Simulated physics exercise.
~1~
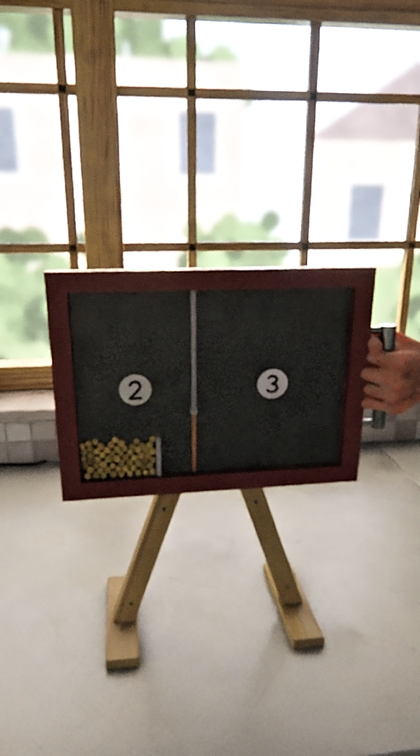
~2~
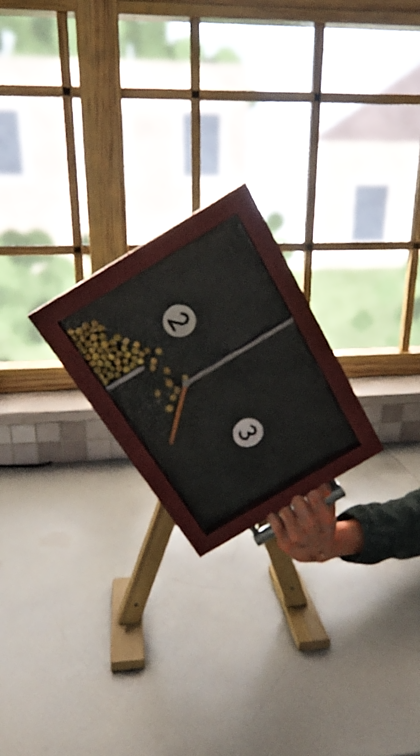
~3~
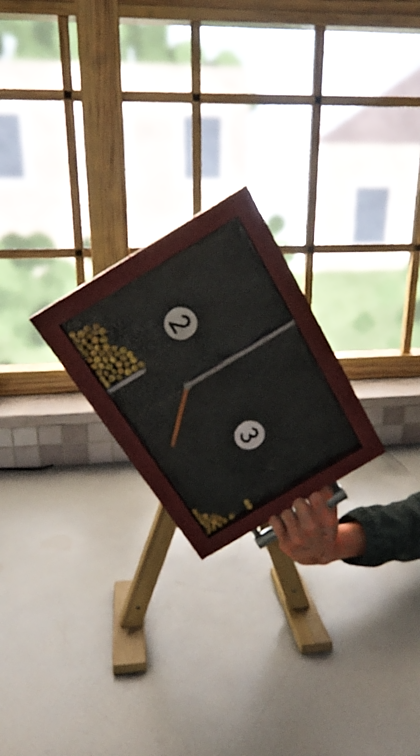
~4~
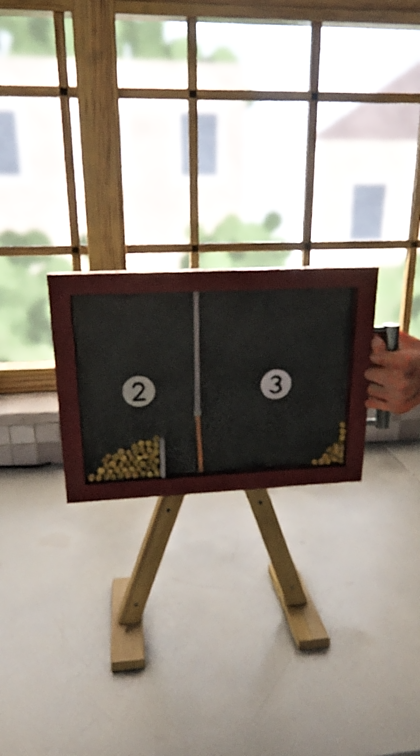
A shallow dark red box with a clear face and a charcoal back stands on wooden legs on a pale counter, seen from the front before a window. Yellowish beans lie in the lower left of side two, behind a short pale wall, while side three, right of the divider, is empty. A hand at the right turns the box steeply clockwise, and some beans spill past the open orange flap into side three. The hand holds it tilted, then swings it back level. Most beans rest in side two, a smaller heap sits in side three's right corner, and the flap hangs down in line with the divider.
